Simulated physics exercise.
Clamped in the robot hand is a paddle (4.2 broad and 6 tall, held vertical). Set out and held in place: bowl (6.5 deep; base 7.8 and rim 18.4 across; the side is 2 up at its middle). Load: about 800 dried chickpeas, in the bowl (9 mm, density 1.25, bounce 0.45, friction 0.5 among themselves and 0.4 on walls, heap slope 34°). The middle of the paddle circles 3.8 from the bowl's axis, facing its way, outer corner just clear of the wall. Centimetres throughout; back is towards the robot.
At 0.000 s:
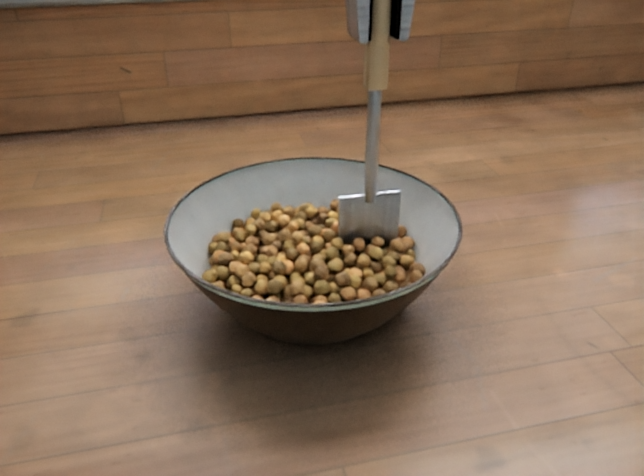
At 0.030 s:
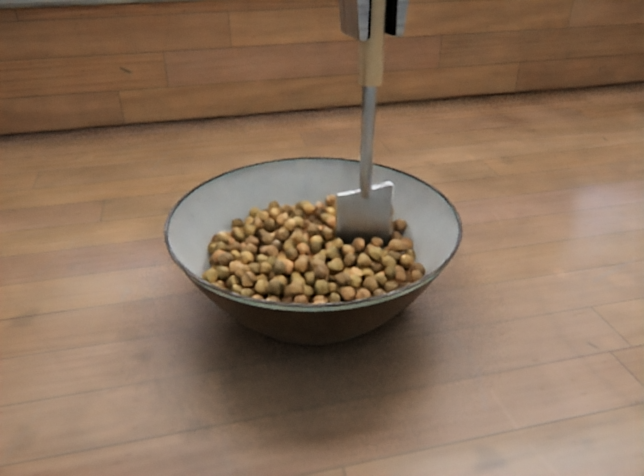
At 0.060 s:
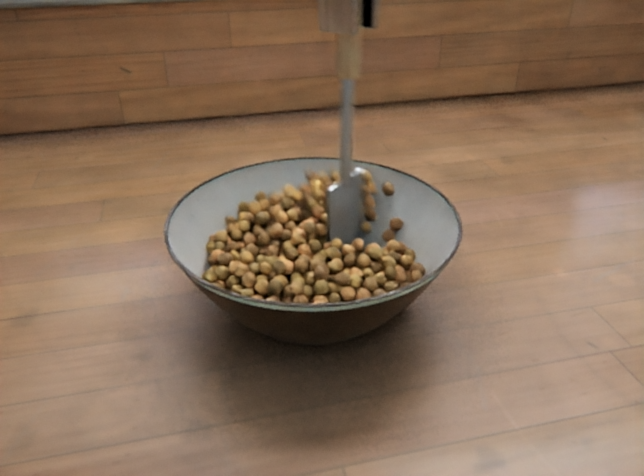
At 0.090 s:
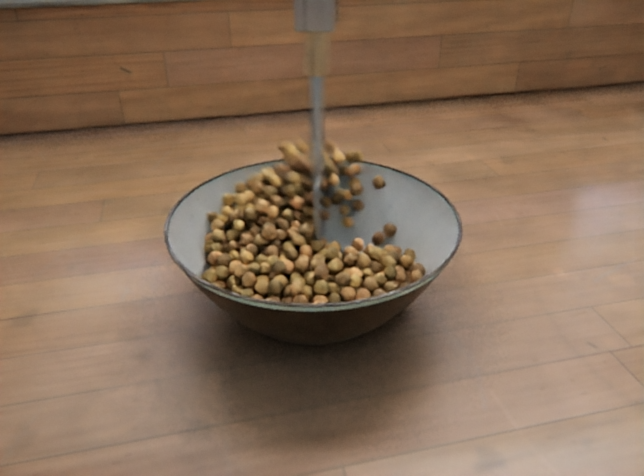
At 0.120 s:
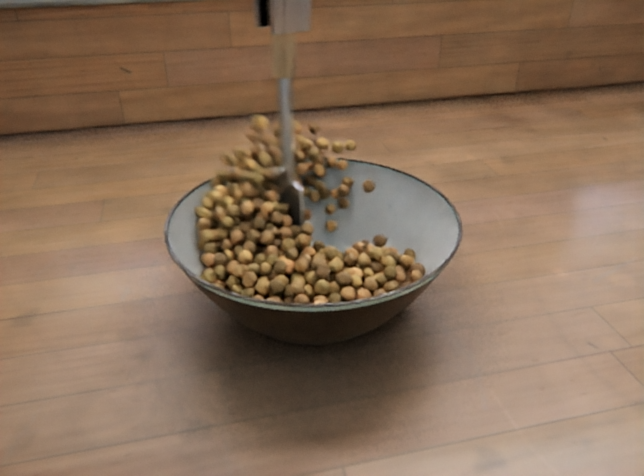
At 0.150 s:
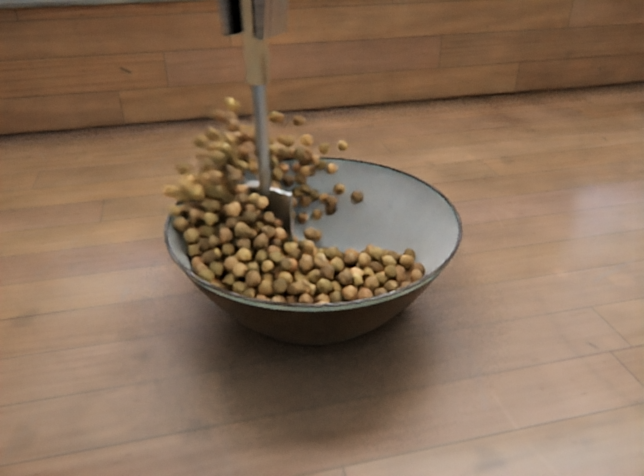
On a wooden floor, a gripped metal paddle sweeping leftward through a bowl of chickpeas, heaping them up and flinging some into the air.
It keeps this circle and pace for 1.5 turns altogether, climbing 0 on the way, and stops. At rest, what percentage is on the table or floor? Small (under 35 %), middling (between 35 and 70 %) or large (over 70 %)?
A middling share, between 35 and 70 %, ends on the table or floor.
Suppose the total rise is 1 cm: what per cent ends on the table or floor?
About 35 per cent.
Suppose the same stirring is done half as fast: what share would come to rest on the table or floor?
Then about 10 per cent.
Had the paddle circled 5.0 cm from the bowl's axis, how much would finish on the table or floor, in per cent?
Then about 35 per cent.
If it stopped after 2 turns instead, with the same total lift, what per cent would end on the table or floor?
It would be near 50 per cent.
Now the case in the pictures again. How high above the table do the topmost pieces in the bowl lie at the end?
Roughly 6.0 cm.
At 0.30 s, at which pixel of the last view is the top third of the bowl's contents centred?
Near (383, 260).
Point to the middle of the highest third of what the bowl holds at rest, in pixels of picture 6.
At about (261, 290).
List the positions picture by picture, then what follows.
Paddle neck at (371, 173), 0° round; upper third of the load around (308, 252), from x 210 to 420, top at y 205; 798 in the bowl, in the first frame.
Paddle neck at (366, 168), 12° round; upper third of the load around (308, 247), from x 210 to 420, top at y 200, in the second frame.
Paddle neck at (346, 159), 42° round; upper third of the load around (303, 230), from x 210 to 420, top at y 175, in the third frame.
Paddle neck at (317, 155), 73° round; upper third of the load around (289, 215), from x 210 to 420, top at y 145, in the fourth frame.
Paddle neck at (287, 158), 104° round; upper third of the load around (264, 207), from x 200 to 420, top at y 120; 791 in the bowl, 7 in flight or on the tool, in the fifth frame.
Paddle neck at (263, 166), 136° round; upper third of the load around (237, 203), from x 170 to 420, top at y 105; 774 in the bowl, 24 in flight or on the tool, in the sixth frame.
By 0.30 s, 289° round, highest piece 11 above the table; 615 in the bowl, 57 on the table or floor, 126 in flight or on the tool.
By 0.44 s, 82° round, highest piece 9 above the table; 495 in the bowl, 237 on the table or floor, 66 in flight or on the tool.
By 0.72 s, 180° round, highest piece 6 above the table; 438 in the bowl, 359 on the table or floor, 1 in flight or on the tool.
By 1.42 s, 180° round, highest piece 6 above the table; 438 in the bowl, 360 on the table or floor.
Final count, 438 in the bowl, 360 on the table or floor. That is 45 % on the table or floor.
